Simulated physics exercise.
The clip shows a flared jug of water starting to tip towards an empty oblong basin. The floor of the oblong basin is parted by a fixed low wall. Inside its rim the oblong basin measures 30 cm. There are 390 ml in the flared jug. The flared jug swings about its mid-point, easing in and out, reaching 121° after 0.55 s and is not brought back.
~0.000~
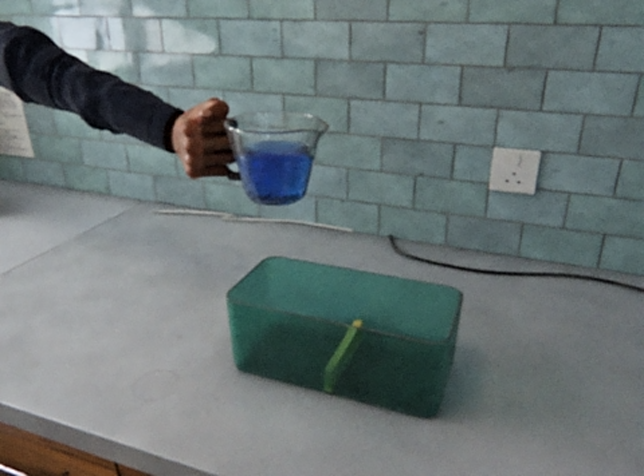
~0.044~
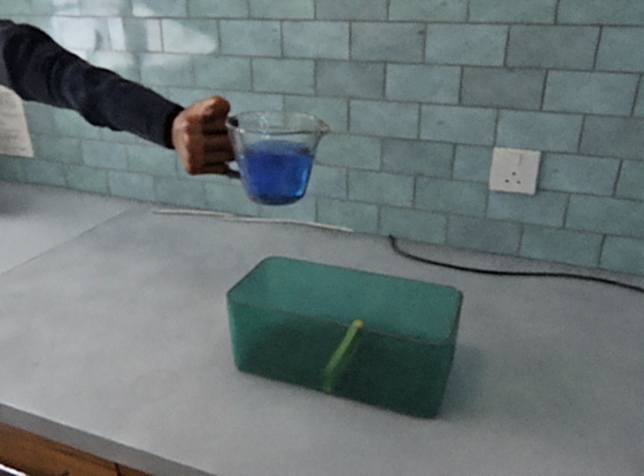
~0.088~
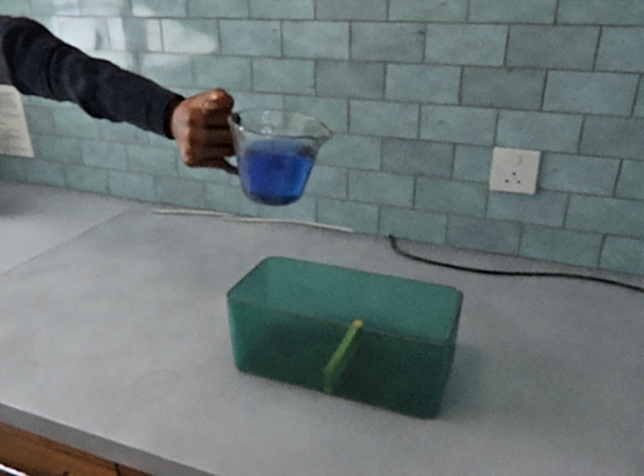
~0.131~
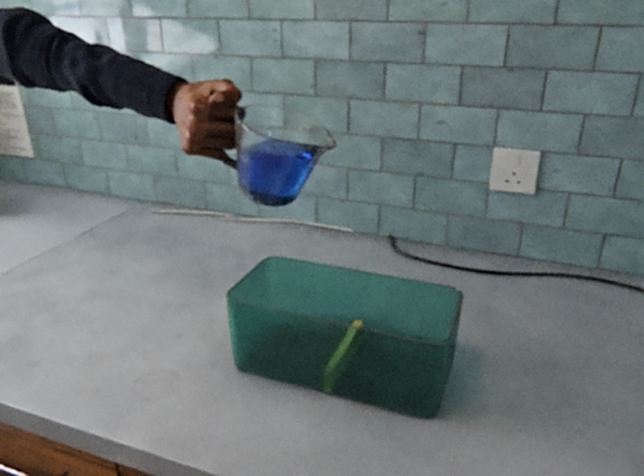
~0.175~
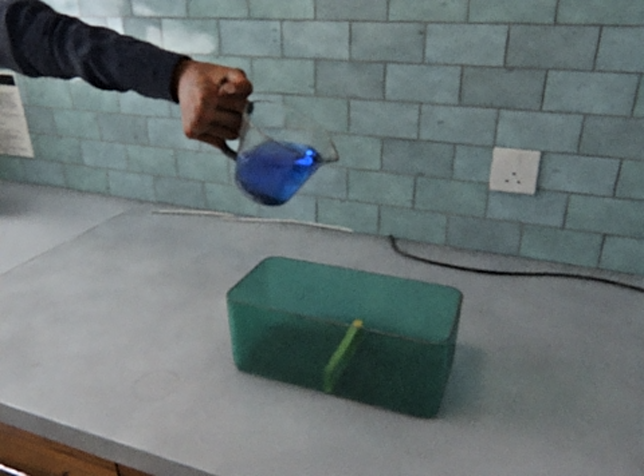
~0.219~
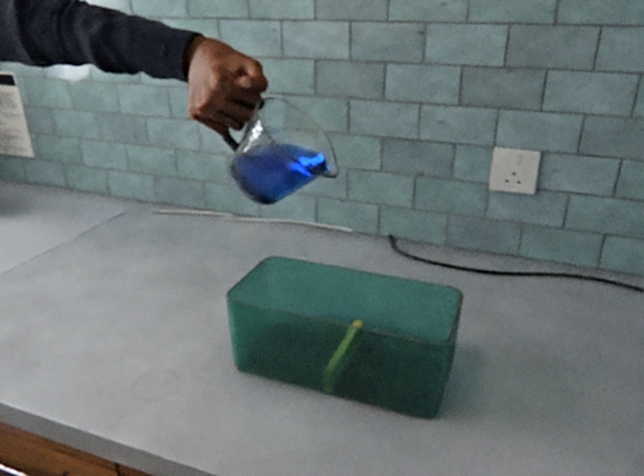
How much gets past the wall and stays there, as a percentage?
Roughly 49 per cent is past the wall.
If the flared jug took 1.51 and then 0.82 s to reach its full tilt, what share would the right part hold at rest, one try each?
First 80, then 70 per cent.
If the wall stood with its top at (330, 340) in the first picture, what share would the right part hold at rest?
In that case some 80 per cent.
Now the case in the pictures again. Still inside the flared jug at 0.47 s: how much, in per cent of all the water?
About 26 per cent.
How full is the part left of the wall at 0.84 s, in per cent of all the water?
About 44 per cent.
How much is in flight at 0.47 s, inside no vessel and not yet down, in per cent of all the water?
Near 48 in a hundred.
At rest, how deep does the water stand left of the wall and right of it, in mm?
Some 10 mm on the left and 10 mm on the right.
Then, 0.47 s in, the tilt is 114° and 26 per cent is still to pour, 2 is left of the wall and 25 right of it.
Then, 0.65 s in, the tilt is 121° and 0 per cent is still to pour, 44 is left of the wall and 49 right of it.
Then, 0.84 s in, the tilt is 121° and 0 per cent is still to pour, 45 is left of the wall and 48 right of it.
Then, 1.05 s in, the tilt is 121° and 0 per cent is still to pour, 46 is left of the wall and 49 right of it.
Finally, 46 per cent lies left of the wall, 49 right of it and 6 outside.
